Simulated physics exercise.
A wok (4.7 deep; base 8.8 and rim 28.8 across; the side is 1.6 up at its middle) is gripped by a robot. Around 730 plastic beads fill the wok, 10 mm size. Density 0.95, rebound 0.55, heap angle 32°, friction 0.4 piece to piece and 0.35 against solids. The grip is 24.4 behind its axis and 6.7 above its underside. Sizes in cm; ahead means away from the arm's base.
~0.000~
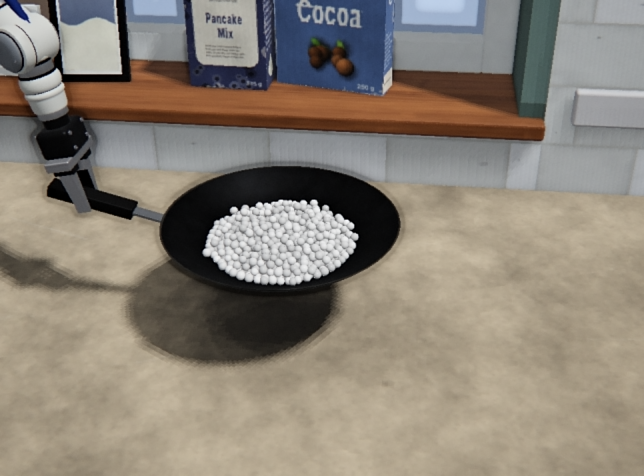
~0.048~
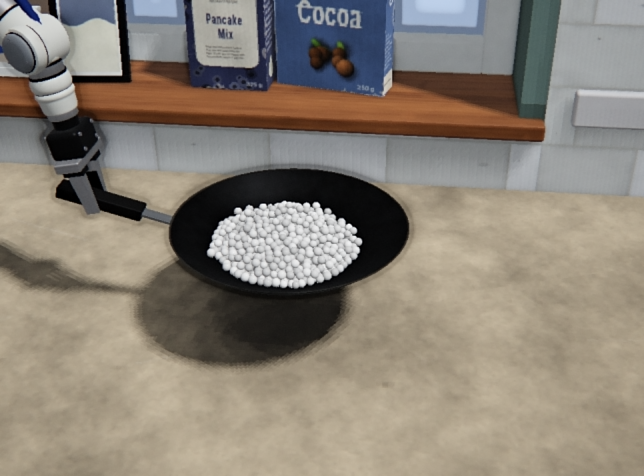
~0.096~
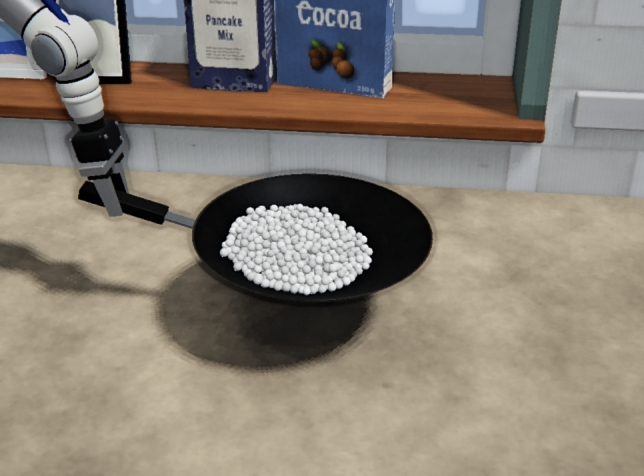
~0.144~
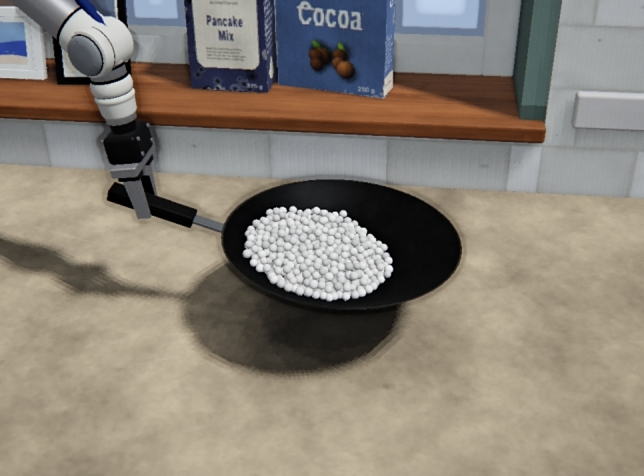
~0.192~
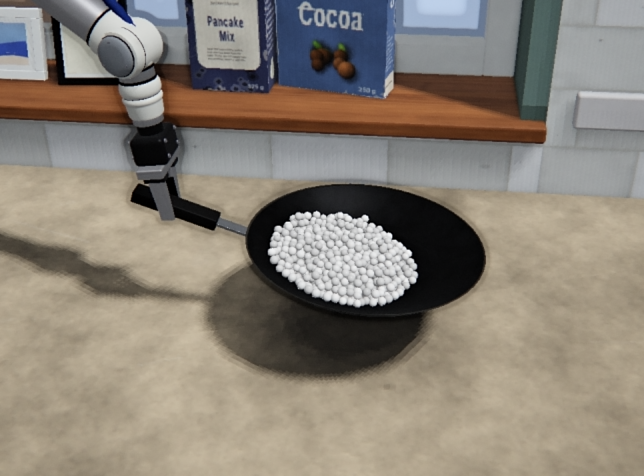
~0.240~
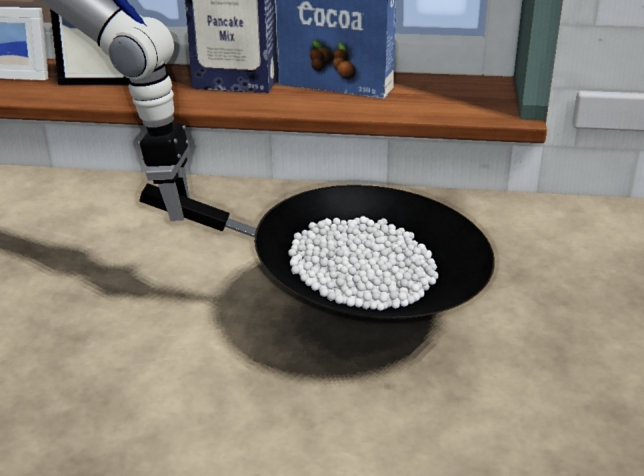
A robot arm gripping a black wok by its handle carries it rightward above a mottled countertop, the wok tilting slightly away from the arm. The heap of white beads inside lags toward the handle side, then slides back toward the middle as the wok's movement slows.
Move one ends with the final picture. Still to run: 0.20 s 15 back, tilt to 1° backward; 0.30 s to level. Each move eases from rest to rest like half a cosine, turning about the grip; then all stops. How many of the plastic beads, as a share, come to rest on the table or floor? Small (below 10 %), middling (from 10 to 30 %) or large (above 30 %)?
A middling share, from 10 to 30 %, ends on the table or floor.
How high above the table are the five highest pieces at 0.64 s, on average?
About 14 cm.
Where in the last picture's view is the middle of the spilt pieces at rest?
Near (367, 321).
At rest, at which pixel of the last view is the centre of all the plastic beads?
At about (257, 244).
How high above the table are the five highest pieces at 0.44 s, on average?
About 21 cm.
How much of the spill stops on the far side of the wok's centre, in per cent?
Roughly 90 per cent.
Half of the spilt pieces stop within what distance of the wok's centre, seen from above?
About 18 cm.
After 0.44 s, level, highest piece 21 above the table; 584 in the wok, 143 in flight or on a rim.
After 0.64 s, level, highest piece 14 above the table; 616 in the wok, 73 on the table or floor, 38 in flight or on a rim.
After 0.94 s, level, highest piece 14 above the table; 616 in the wok, 111 on the table or floor.
After 1.99 s, level, highest piece 14 above the table; 616 in the wok, 111 on the table or floor.
In the end, 616 in the wok, 111 on the table or floor. That is 15 % on the table or floor.
